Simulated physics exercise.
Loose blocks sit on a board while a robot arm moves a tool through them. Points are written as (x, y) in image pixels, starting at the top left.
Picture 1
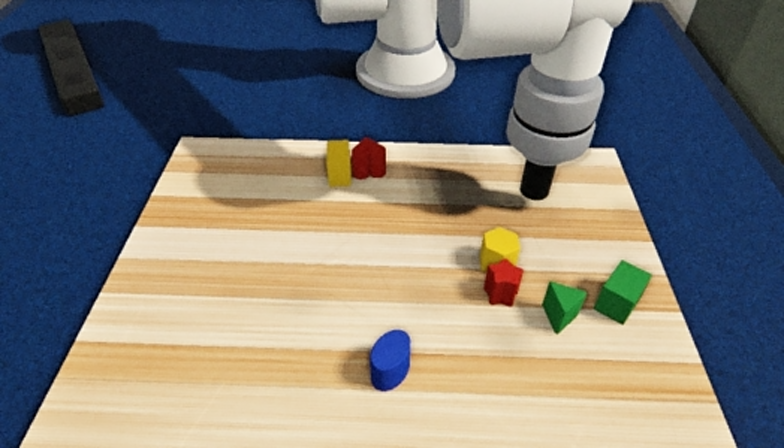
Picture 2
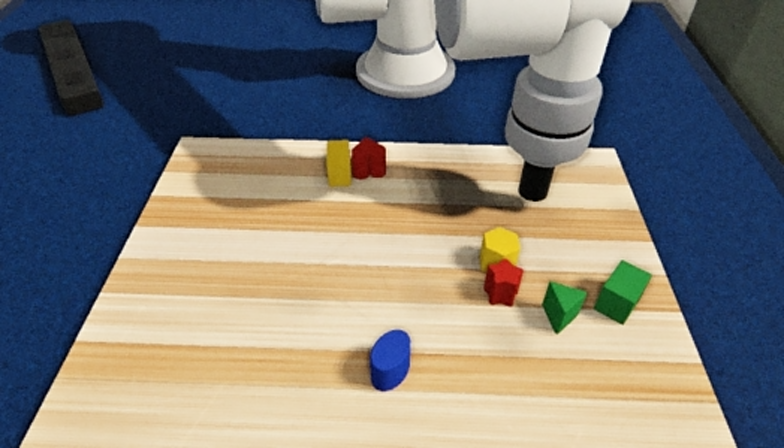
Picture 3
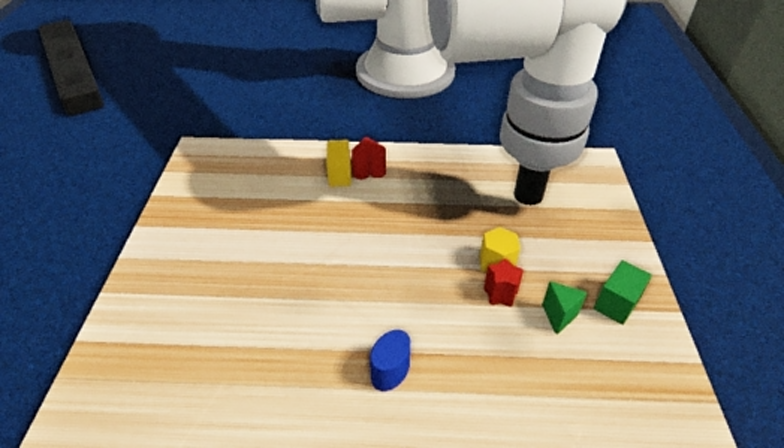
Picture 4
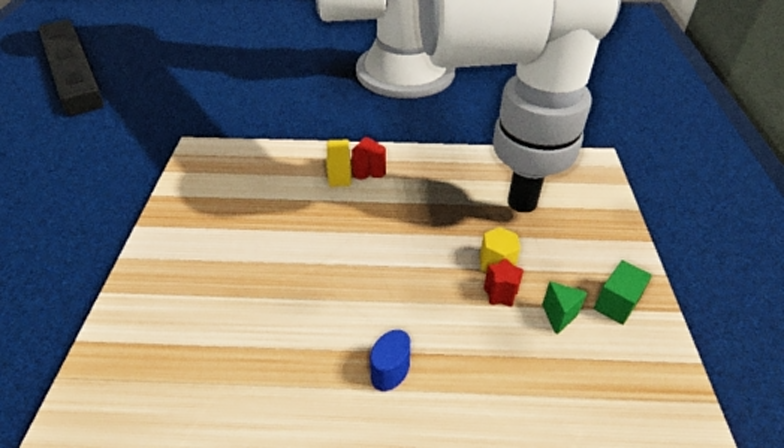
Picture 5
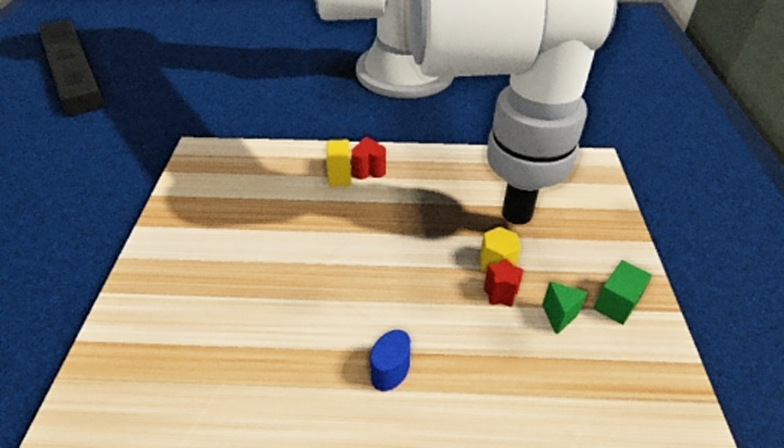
A robot arm moves its black tool slightly down and left above the still, colourful blocks.
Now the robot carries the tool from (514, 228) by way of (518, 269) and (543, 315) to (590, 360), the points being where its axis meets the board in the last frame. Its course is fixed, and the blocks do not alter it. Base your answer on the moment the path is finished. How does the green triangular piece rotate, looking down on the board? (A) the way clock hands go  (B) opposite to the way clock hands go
The one that fits is B, opposite to the way clock hands go.
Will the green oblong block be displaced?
In short: No.
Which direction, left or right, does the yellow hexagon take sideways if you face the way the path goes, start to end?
It goes toward the right-hand side.
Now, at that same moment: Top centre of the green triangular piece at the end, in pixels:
Answer: (630, 331).
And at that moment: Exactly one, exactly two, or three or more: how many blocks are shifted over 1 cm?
It shifts three blocks or more.
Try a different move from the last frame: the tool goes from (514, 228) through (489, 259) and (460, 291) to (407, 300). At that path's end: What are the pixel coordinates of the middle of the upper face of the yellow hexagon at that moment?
When the path ends, it will be at (483, 296).
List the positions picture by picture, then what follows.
Tip of the tool (534, 191), middles of tops, yellow hexagon (502, 240), red star-shaped block (506, 271), green triangular piece (567, 294), green oblong block (628, 280), in the first frame.
Tool (533, 192), nothing pushed, in the second frame.
Tool (528, 196), nothing pushed, in the third frame.
Tool (522, 203), nothing pushed, in the fourth frame.
Tool (517, 215), yellow hexagon (502, 240), red star-shaped block (506, 271), green triangular piece (567, 294), green oblong block (628, 280), in the fifth frame.
What follows on the original path. One third of the way, tool (521, 256); yellow hexagon (492, 256), turned 50° clockwise; red star-shaped block (502, 282), turned 40° anticlockwise.
Two thirds of the way, tool (547, 301); yellow hexagon (492, 256), turned 50° clockwise; red star-shaped block (501, 283), turned 45° anticlockwise; green triangular piece (589, 311), turned 25° anticlockwise.
At the end, tool (596, 347); yellow hexagon (492, 256), turned 50° clockwise; red star-shaped block (501, 283), turned 45° anticlockwise; green triangular piece (630, 331), turned 135° anticlockwise; green oblong block unmoved.
